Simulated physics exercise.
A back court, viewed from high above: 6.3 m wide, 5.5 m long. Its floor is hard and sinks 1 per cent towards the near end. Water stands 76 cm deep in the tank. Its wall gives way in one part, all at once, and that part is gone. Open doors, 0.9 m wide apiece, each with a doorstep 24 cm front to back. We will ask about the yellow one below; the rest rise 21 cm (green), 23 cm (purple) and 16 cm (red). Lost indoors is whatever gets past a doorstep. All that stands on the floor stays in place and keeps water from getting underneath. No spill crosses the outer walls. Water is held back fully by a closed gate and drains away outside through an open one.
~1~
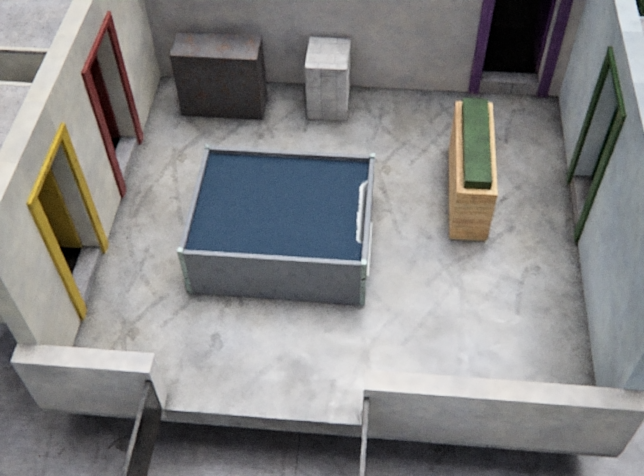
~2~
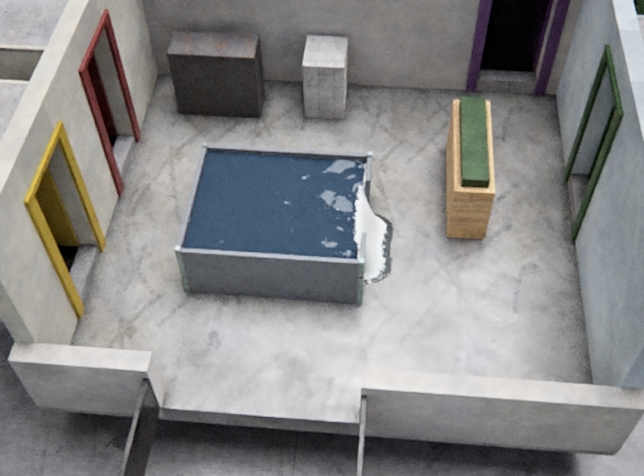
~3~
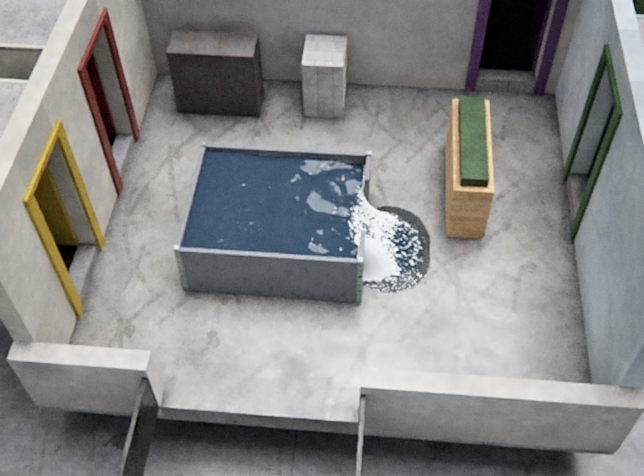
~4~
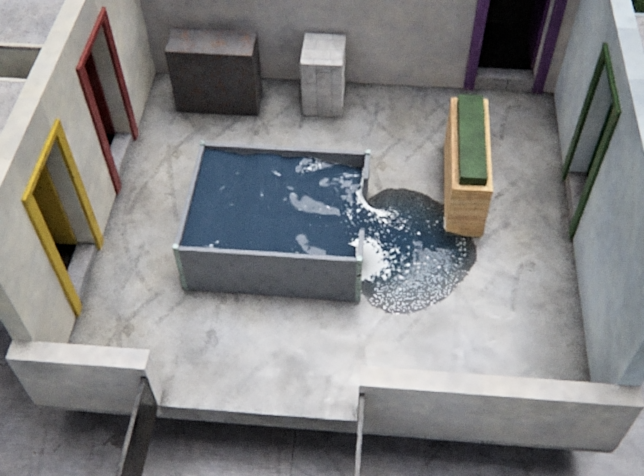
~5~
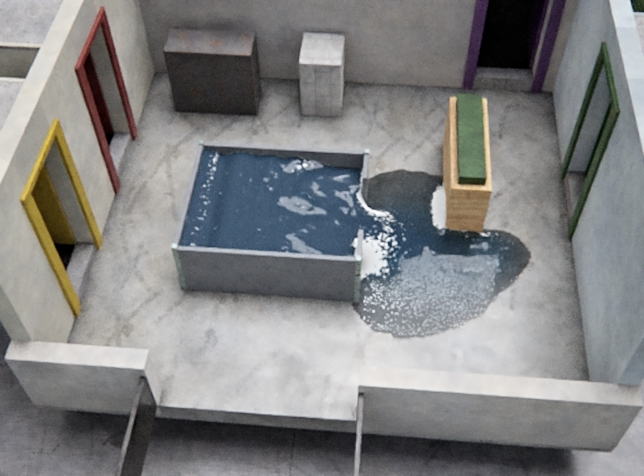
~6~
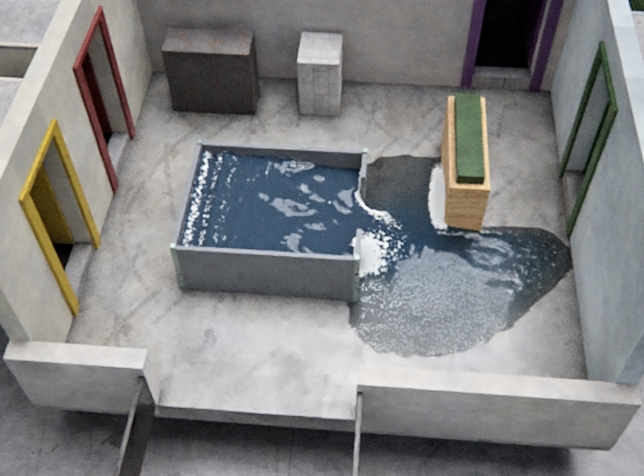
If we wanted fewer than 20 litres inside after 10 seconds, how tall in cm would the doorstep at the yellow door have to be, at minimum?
It would need to be around 9.5 cm tall.
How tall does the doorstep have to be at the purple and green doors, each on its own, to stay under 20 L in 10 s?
About 9.5 cm at purple and about 8.0 cm at green.
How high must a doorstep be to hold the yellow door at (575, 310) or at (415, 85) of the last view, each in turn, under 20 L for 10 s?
About 29 cm for the first and 15 cm for the second.
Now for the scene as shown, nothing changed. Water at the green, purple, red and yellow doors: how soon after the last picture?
It gets to green after 0.4 s, purple after 1.3 s, red after 4.5 s and yellow after 3.8 s.
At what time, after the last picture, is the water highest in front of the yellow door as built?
Around 4.5 s, give or take.
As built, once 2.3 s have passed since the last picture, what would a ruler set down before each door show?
Depths in cm: Green 11, purple 10, red 0, yellow 0.
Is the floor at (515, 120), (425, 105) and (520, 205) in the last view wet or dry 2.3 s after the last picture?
In the order asked: Soaked, soaked, soaked.
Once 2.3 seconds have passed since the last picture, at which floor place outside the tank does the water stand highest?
Around pixel (579, 417).
Then, 0.7 s after the last picture water covers 30 % of the floor, deepest (46 cm) near (436, 224); it has not reached the yellow door.
Then, 2.3 s after the last picture water covers 50 % of the floor, deepest (34 cm) near (579, 417); it has not reached the yellow door.
Then, 9.3 s after the last picture water covers 95 % of the floor, deepest (14 cm) near (563, 415); 9 cm at the yellow door, 1 litre in over its 15 cm doorstep.
At the yellow door as built, the water peaked near 13 cm, 4.3 s after the last picture.
Run again over the same 10 s with other heights there, 40 litres in over 7.5 cm, 12 litres over 10.5 cm. The limit of 20 litres is kept from about 9.5 cm up.
